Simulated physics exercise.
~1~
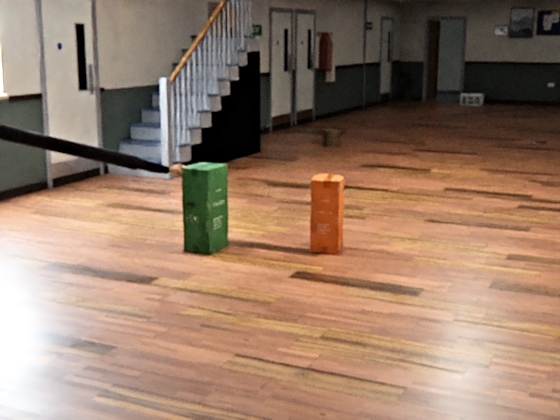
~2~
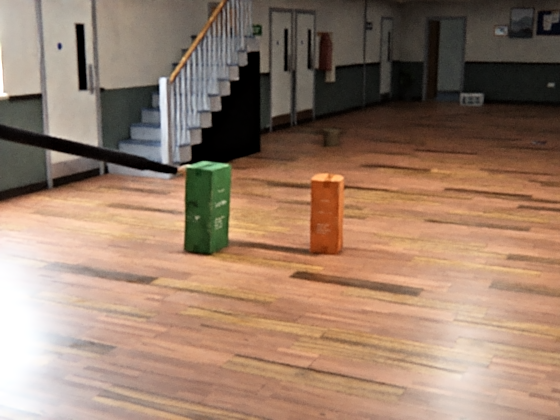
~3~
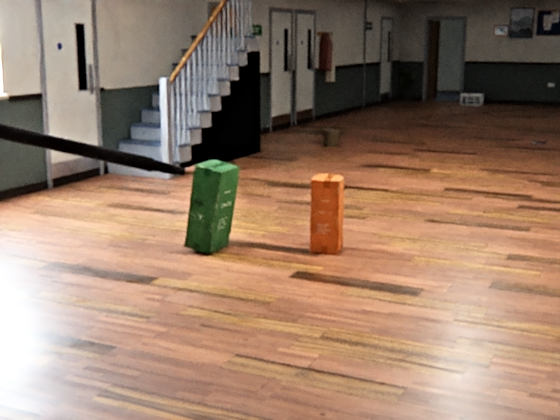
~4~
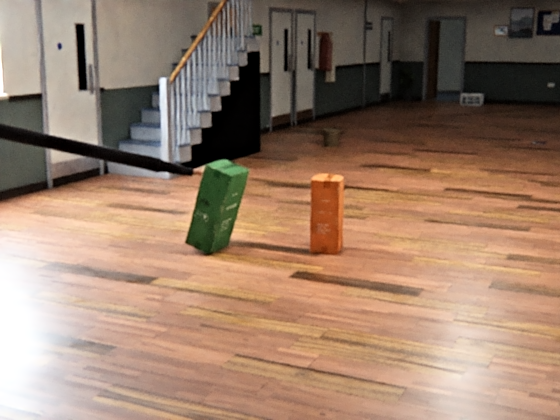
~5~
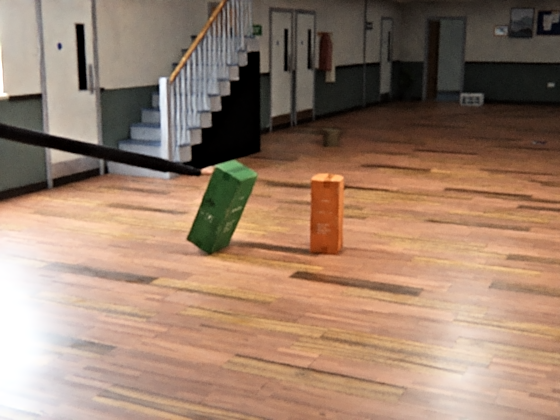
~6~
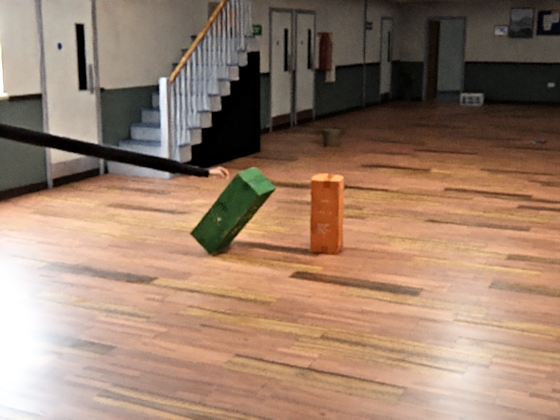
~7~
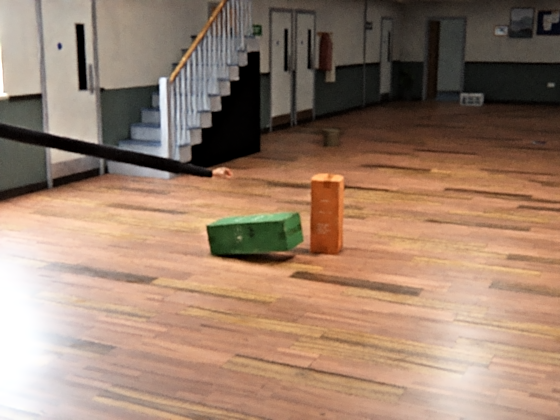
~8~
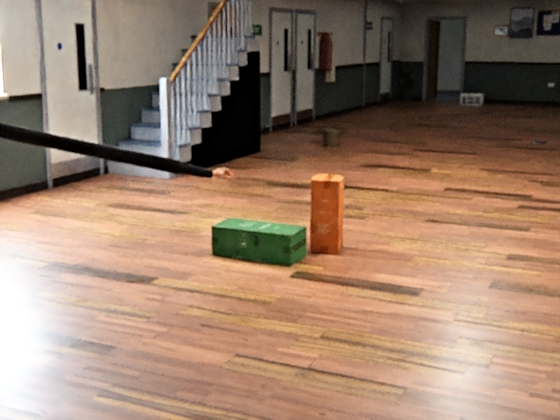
In this clip, a dark-sleeved arm reaches in from the left and pushes the upper part of an upright green box on a wooden floor, tilting it rightward until it topples onto its side, ending beside an orange box that stays standing.
